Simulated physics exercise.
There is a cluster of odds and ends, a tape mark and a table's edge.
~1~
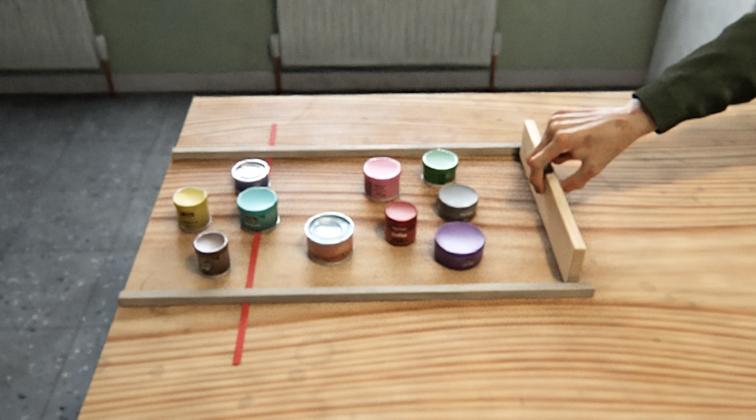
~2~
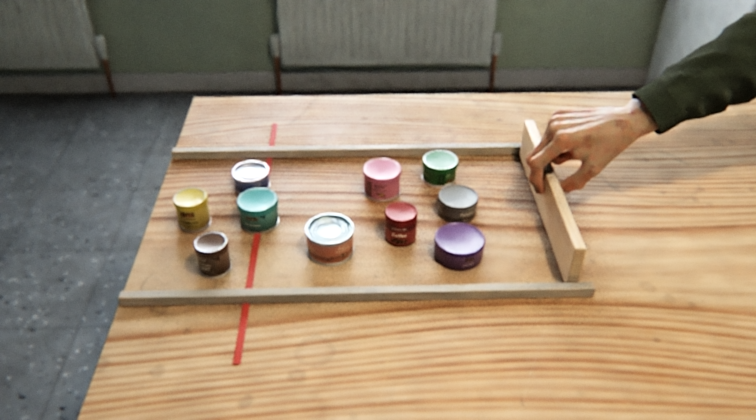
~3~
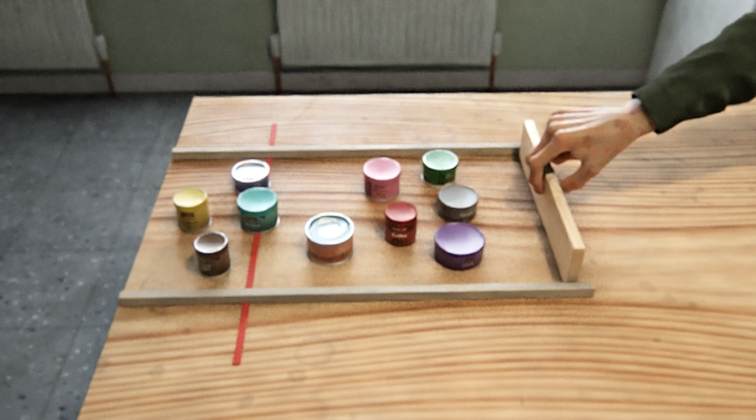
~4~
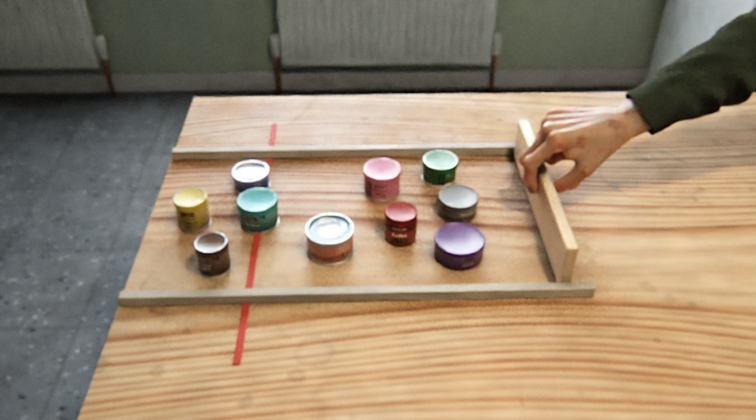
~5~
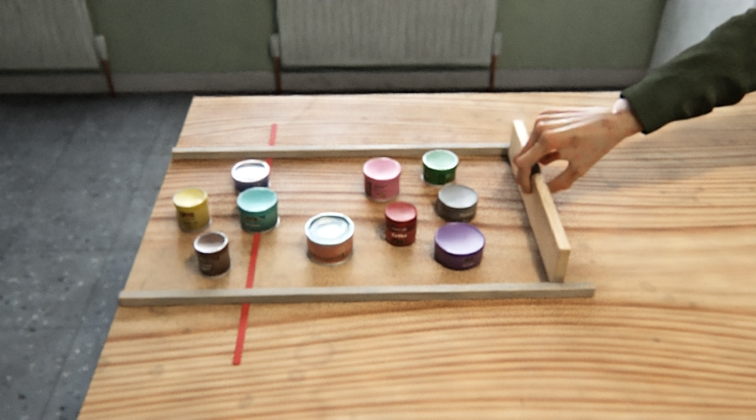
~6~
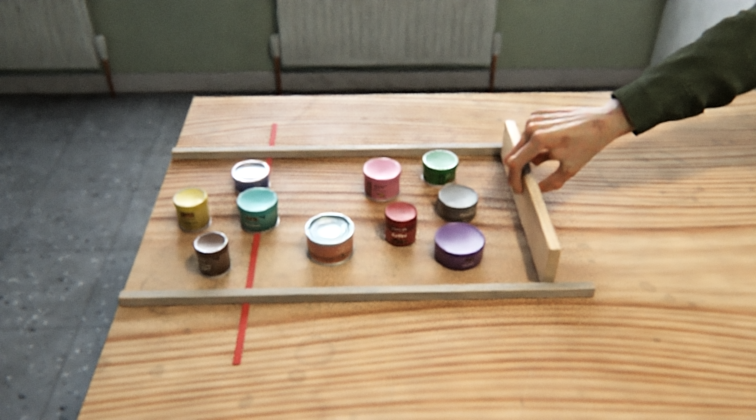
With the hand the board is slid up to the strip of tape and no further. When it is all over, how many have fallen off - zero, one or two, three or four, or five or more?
Looks like the tally of pieces that topple off is zero there.
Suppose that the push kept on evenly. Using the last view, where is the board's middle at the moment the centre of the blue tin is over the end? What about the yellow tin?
Around (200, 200), then around (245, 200).
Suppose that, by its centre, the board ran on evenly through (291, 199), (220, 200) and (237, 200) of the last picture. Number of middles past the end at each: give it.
That makes 0, 1, 1.
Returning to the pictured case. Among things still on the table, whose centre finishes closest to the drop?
Foremost: The yellow tin.
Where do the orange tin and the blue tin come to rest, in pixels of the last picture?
In the last picture the orange tin sits at (200, 232) while the blue tin sits at (215, 175).
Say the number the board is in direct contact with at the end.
Well, it touches 5.
A little later, none off yet; yellow tin at rest near (193, 210); brown pot at rest near (213, 255); blue tin at rest near (251, 179).
When it is over, the number that fall off is zero.
